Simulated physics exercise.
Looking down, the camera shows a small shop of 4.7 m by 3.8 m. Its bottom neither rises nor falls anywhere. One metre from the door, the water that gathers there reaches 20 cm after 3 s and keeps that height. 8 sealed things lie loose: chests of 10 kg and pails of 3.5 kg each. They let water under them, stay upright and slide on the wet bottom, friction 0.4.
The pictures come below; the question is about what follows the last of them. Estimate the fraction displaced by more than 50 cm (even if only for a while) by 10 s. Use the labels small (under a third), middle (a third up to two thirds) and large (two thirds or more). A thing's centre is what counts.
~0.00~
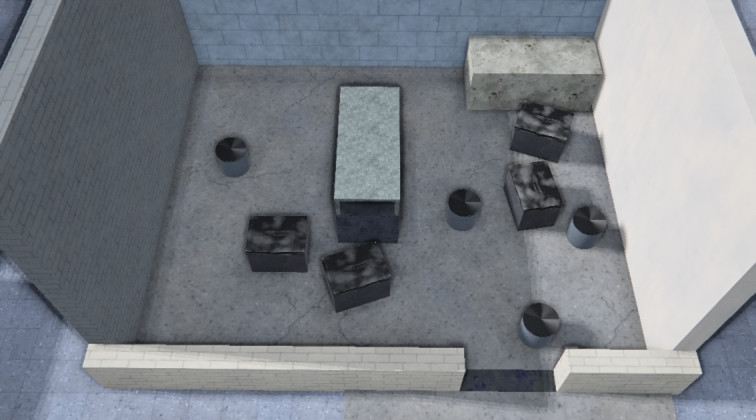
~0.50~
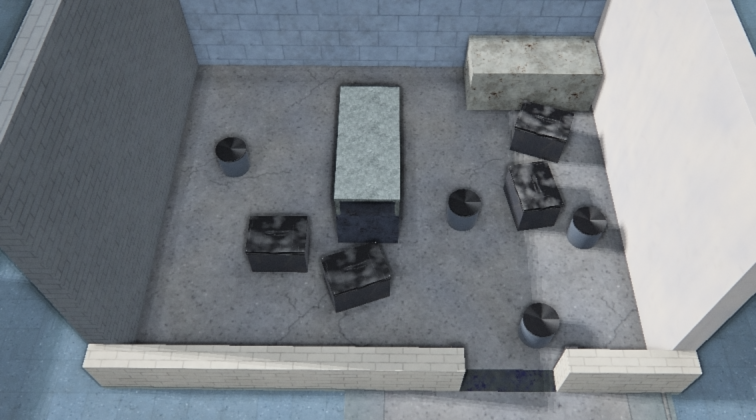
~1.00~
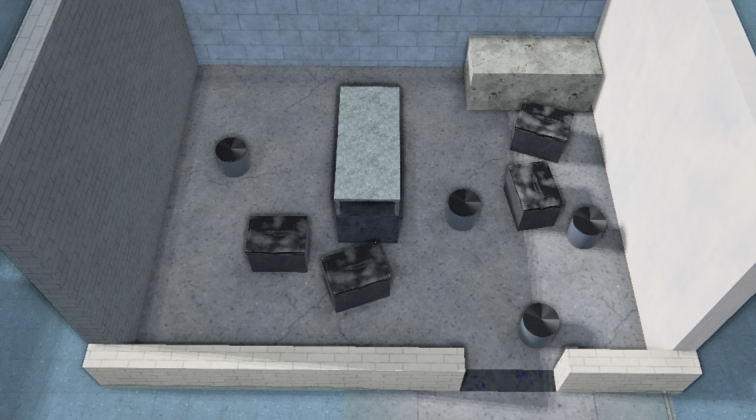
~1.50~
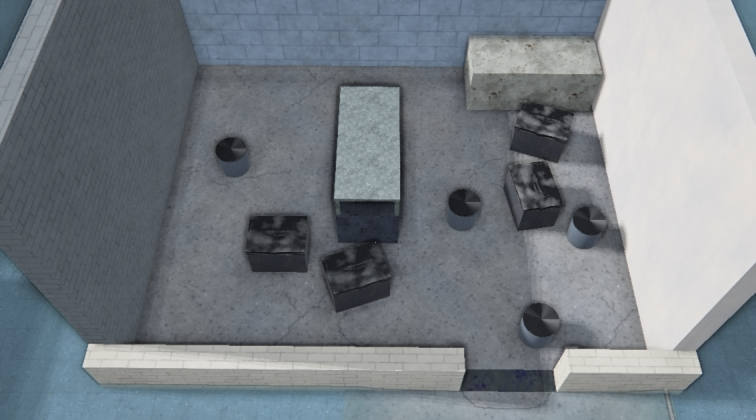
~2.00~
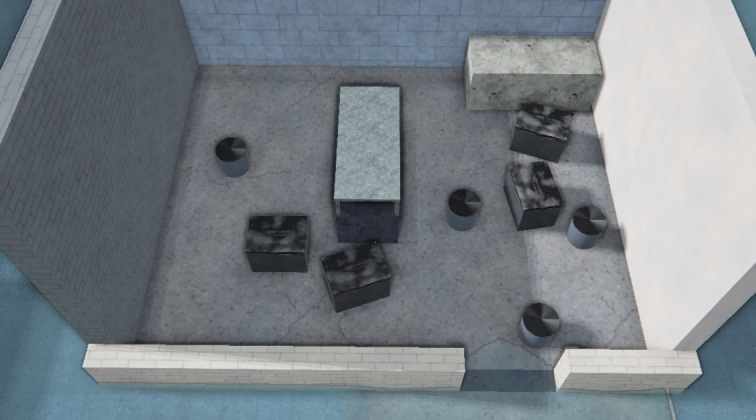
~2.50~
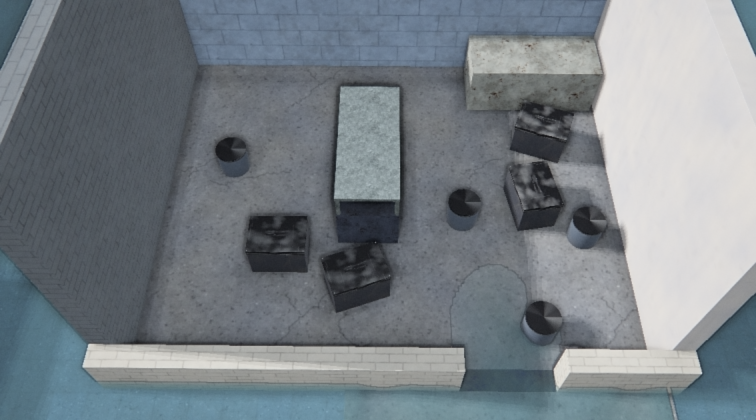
Middle.
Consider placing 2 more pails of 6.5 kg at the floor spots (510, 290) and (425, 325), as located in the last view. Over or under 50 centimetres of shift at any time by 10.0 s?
In that order: Beyond the mark, within the mark.
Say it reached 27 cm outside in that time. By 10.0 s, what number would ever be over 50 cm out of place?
That would make 6 of them.
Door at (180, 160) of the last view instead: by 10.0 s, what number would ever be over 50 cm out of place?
Then 4.
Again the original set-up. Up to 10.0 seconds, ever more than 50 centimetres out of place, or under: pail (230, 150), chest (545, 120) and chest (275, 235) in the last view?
So that's inside it for the first, beyond it for the second and inside it for the last.
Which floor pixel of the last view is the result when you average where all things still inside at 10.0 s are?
They're centred close to (359, 159).
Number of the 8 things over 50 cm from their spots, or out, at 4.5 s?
By that point, 2.
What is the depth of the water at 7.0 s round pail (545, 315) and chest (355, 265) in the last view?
Some 10 cm at the first, some 3 cm at the second.
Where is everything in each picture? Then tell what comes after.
A pail at (541, 319), on the bottom; a chest at (536, 185), on the bottom; water covers 0.0 m2; 0 of 8 have shifted, in the first frame.
A pail at (541, 319), on the bottom; a chest at (536, 185) rests on the ground; 0.0 m2 under water; 0 of 8 have shifted, in the second frame.
A pail at (541, 319) rests on the ground; a chest at (536, 185) rests on the ground; water covers 0.0 m2; 0 of 8 have shifted, in the third frame.
A pail at (541, 319), on the bottom; a chest at (536, 185) rests on the ground; water covers 0.0 m2; 0 of 8 have shifted, in the fourth frame.
A pail at (541, 319) rests on the ground; a chest at (536, 185) rests on the ground; water covers 0.1 m2; 0 of 8 have shifted, in the fifth frame.
A pail at (544, 317) rests on the ground, 3 cm from its start; a chest at (536, 185), on the bottom; 0.7 m2 under water; 0 of 8 have shifted, in the sixth frame.
After 3.5 s 1 of 8 are over 50 cm from their spots; 0 afloat.
After 4.5 s 2 of 8 are over 50 cm from their spots; 1 afloat.
After 7.0 s 4 of 8 are over 50 cm from their spots; 4 afloat.
After 10.0 s 5 of 8 are over 50 cm from their spots, and 5 have been at some point; 4 afloat.
